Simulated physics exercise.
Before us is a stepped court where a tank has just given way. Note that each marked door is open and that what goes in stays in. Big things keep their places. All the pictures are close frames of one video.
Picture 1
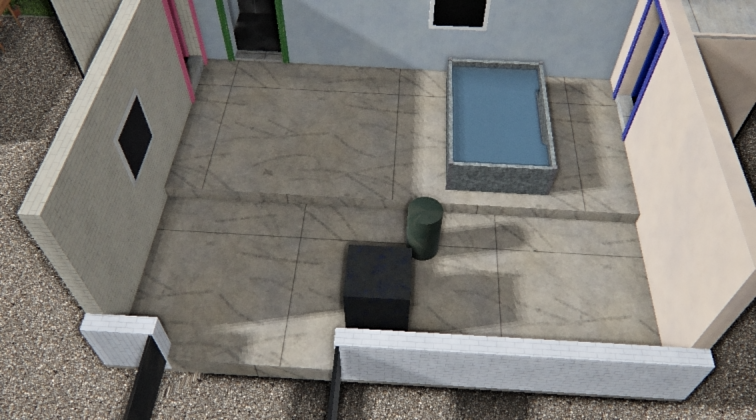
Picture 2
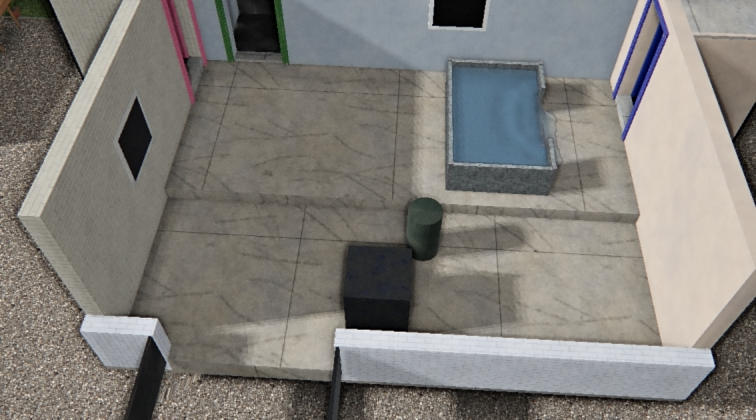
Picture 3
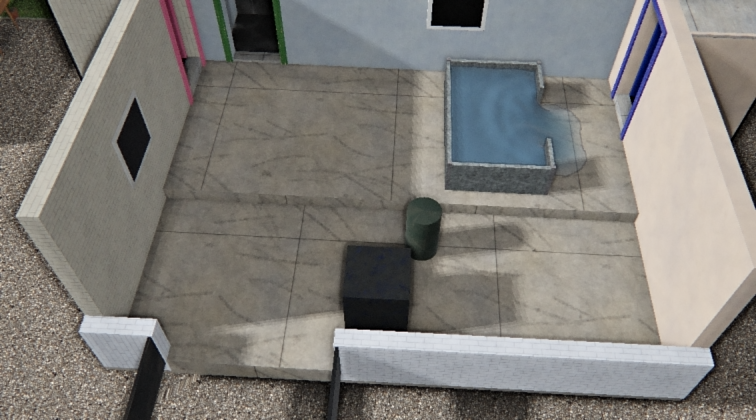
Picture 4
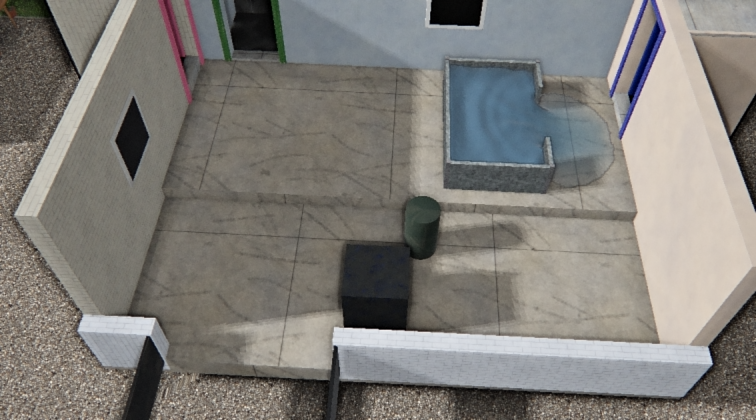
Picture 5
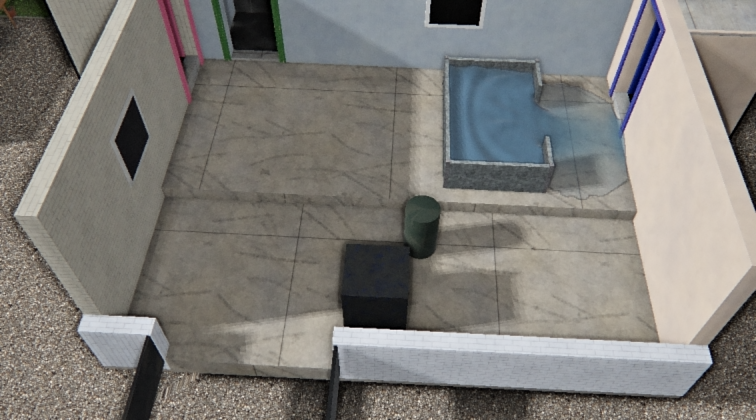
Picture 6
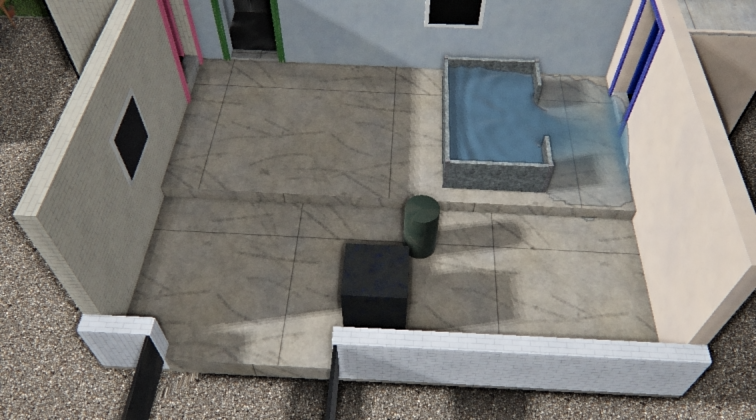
Water pouring through a gap in the right side of a raised stone tank, spreading across the paved court toward the right wall.
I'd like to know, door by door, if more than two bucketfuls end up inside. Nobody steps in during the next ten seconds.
One by one: The pink door will receive two buckets or fewer, the green door will receive two buckets or fewer, the blue door will receive over two buckets.
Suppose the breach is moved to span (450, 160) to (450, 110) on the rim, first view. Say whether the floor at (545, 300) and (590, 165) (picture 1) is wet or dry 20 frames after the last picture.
The first spot is spared, the second spared.
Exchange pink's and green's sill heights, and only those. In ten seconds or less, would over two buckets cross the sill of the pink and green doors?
Log: Pink door fails to reach it; green door fails to reach it.
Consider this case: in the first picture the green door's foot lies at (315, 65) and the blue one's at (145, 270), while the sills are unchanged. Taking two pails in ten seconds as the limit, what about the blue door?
As it turns out, the blue door keeps clear.
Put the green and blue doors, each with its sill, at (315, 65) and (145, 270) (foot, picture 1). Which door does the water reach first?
Note: The green door comes first.
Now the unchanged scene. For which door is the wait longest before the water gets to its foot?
That would be the pink door.
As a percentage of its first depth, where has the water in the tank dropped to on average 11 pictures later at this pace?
Around 50 percent.
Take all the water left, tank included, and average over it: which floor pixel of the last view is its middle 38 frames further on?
Estimate: (506, 182).
A moment on, water covers 10 % of the floor; the pink door not reached, the green door not reached, the blue door over two buckets in.
Next, water covers 20 % of the floor; the pink door not reached, the green door not reached, the blue door far over two buckets in.
Then, water covers 35 % of the floor; the pink door not reached, the green door not reached, the blue door far over two buckets in.
Later, water covers 55 % of the floor; the pink door wet at the sill, nothing in, the green door wet at the sill, nothing in, the blue door far over two buckets in.
In the end, water covers 75 % of the floor; the pink door wet at the sill, nothing in, the green door wet at the sill, nothing in, the blue door far over two buckets in.
